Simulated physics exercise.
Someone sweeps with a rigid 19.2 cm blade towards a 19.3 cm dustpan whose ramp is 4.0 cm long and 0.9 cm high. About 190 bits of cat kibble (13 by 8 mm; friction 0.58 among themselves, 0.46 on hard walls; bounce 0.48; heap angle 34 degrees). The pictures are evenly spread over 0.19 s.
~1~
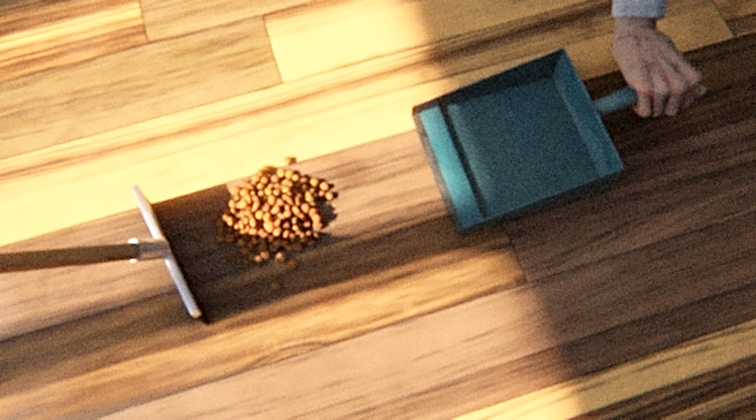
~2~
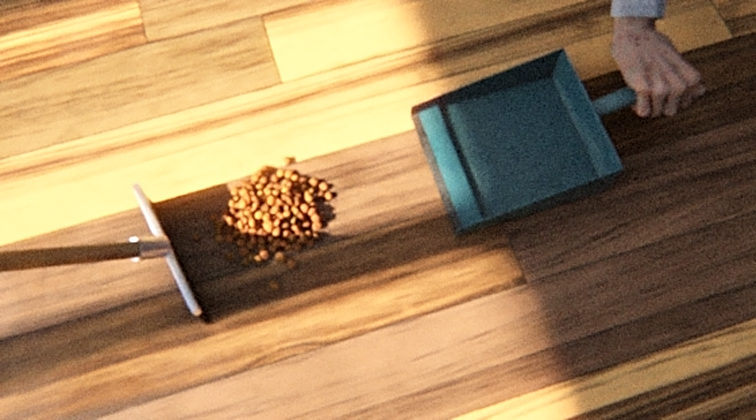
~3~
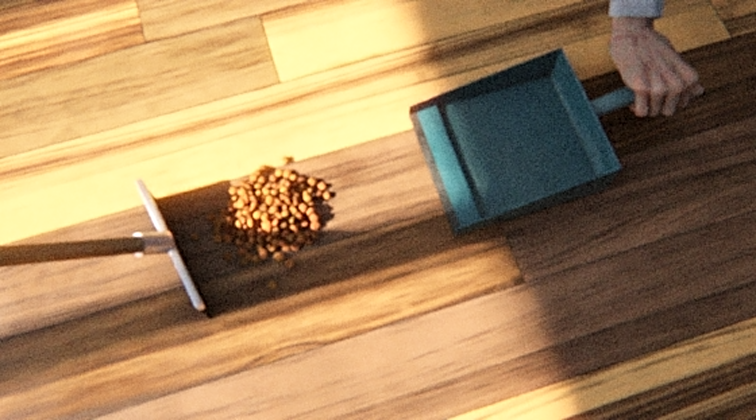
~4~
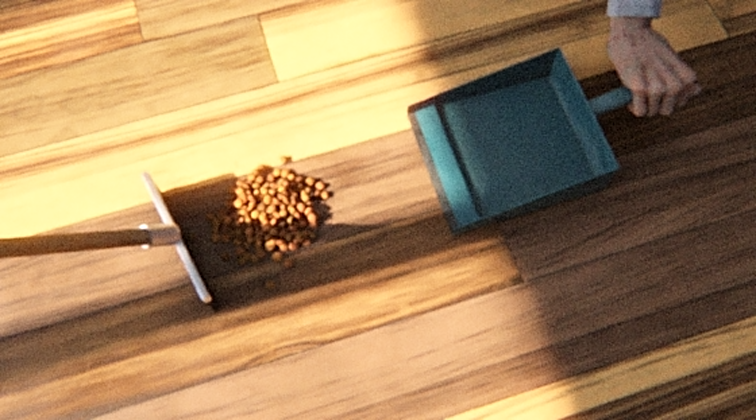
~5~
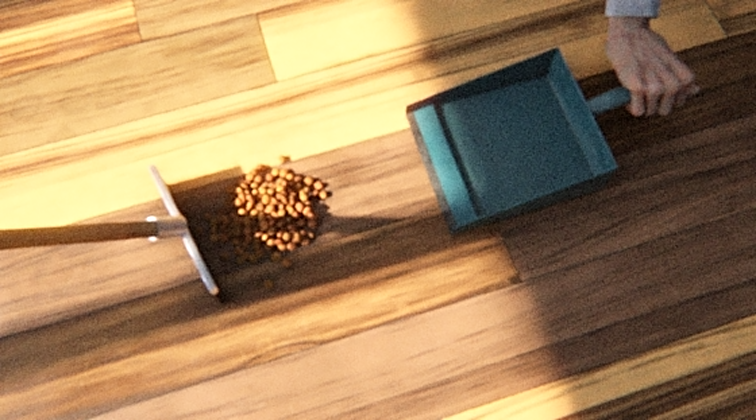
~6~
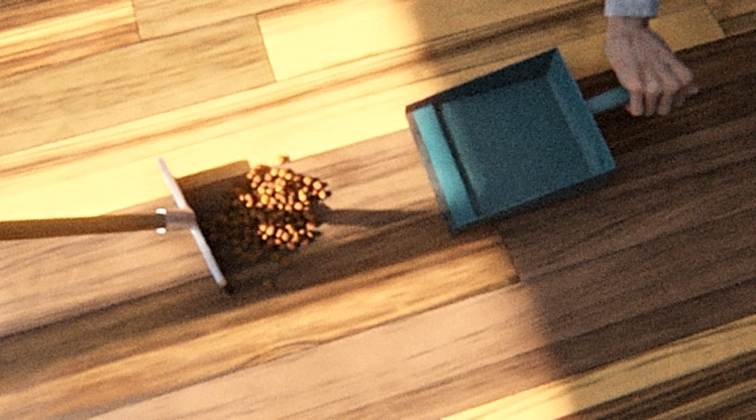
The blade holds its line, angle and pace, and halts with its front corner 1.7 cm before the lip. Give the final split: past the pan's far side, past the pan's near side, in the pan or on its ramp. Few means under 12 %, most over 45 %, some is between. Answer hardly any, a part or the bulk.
Far side: The bulk, near side: Hardly any, pan: Hardly any.
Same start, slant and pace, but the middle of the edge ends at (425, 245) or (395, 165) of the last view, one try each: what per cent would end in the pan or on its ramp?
Some 0 and 25 per cent.
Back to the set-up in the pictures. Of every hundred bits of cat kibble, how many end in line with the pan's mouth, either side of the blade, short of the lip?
Roughly 40 per cent.
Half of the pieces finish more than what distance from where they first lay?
About 24 cm.
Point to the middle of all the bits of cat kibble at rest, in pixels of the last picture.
Around (394, 112).
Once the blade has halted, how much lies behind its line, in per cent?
Some 30 per cent.
Then, 0.41 s after the last picture, middle of the blade 19 cm from the lip; 0 % over the lip, far side 15 %, near side 0 %.
Then, 0.69 s after the last picture, middle of the blade 9 cm from the lip; 0 % over the lip, far side 40 %, near side 0 %.
Then, 1.07 s after the last picture, middle of the blade 4 cm from the lip; 5 % over the lip, far side 50 %, near side 0 %.
In the end, far side 50 %, near side 0 %, pan 5 %, in front of the lip or behind the blade 40 %.
